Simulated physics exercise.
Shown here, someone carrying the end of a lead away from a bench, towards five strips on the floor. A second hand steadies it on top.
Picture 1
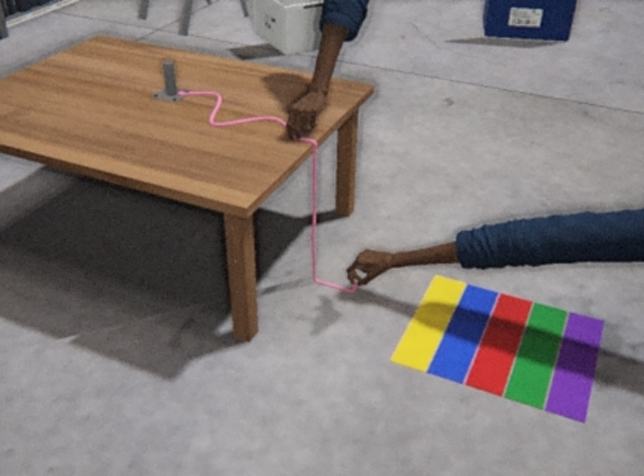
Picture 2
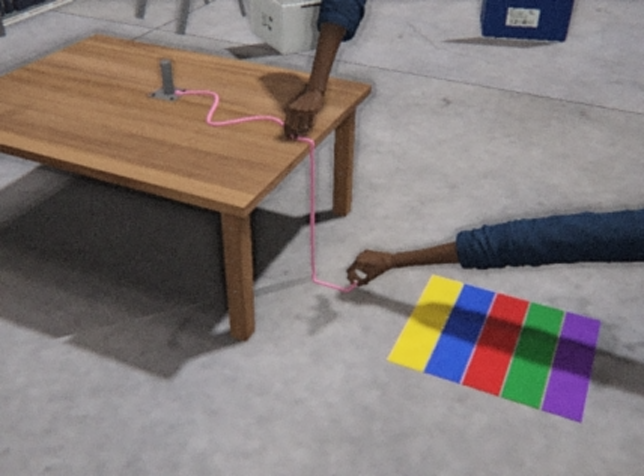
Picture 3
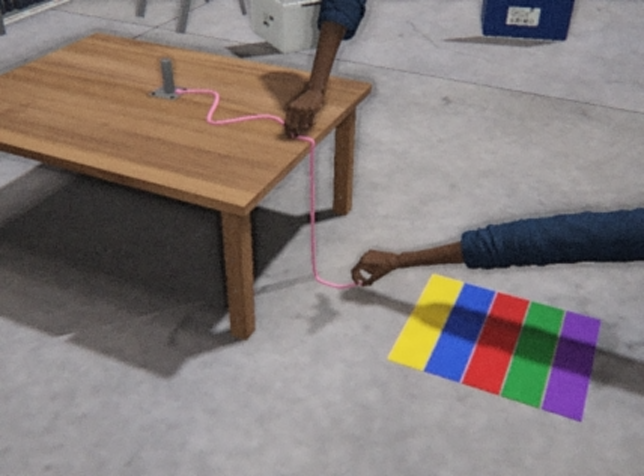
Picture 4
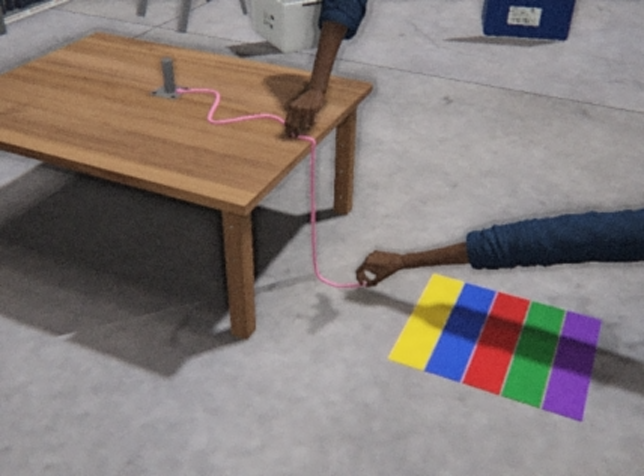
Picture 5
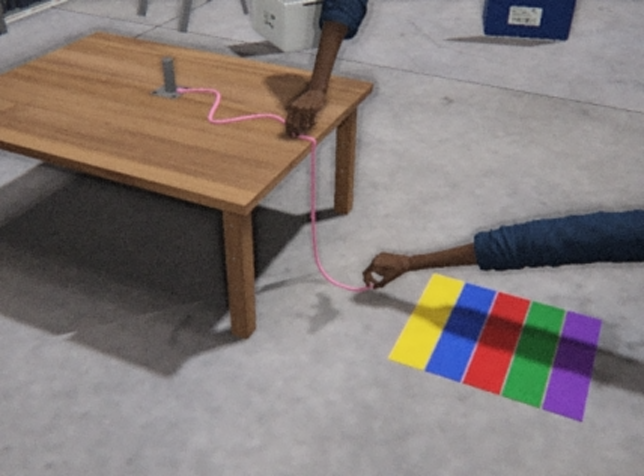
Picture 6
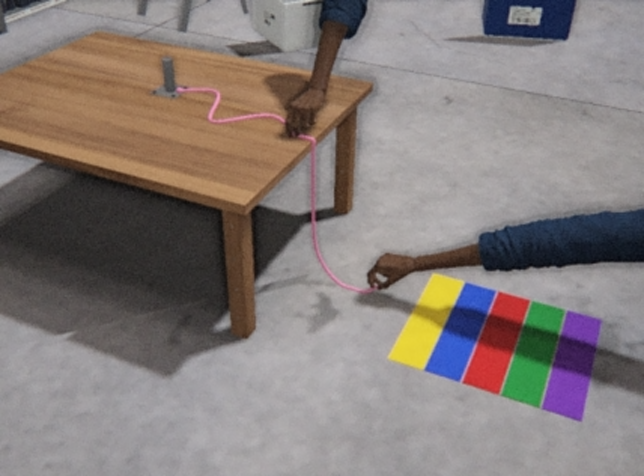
A hand slowly draws the end of a pink cord right, towards coloured floor strips.
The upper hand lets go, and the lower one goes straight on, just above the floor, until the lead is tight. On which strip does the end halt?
The end stops over the green strip.
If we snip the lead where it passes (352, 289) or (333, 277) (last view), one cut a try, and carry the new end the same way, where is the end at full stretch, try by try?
The places are (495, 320) and (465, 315).
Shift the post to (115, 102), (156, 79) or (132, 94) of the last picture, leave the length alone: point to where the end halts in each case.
About (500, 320), (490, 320) and (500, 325).
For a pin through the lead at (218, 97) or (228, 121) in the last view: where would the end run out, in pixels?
In that order: (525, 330) and (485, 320).
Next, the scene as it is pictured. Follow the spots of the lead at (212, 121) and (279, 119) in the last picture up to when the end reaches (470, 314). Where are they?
About (261, 120), and the other about (318, 146).
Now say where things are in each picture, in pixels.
In the first picture, end (356, 282); yellow (416, 349); blue (452, 360); red (490, 372); green (529, 384); purple (569, 396).
In the second picture, end (356, 283); lead through (208, 93) (209, 120) (271, 119) (312, 148) (312, 213) (314, 269).
In the third picture, end (360, 283).
In the fourth picture, end (365, 284); lead through (210, 91) (210, 118) (272, 117) (313, 147) (313, 211) (316, 268).
In the fifth picture, end (372, 286).
In the sixth picture, end (376, 287); lead through (210, 91) (210, 118) (273, 116) (313, 146) (313, 210) (326, 269).
Soon after, end near (470, 314); over blue.
After that, end near (515, 327); over red.
At the stop, end near (541, 334); over green. It gets as far as the green strip.
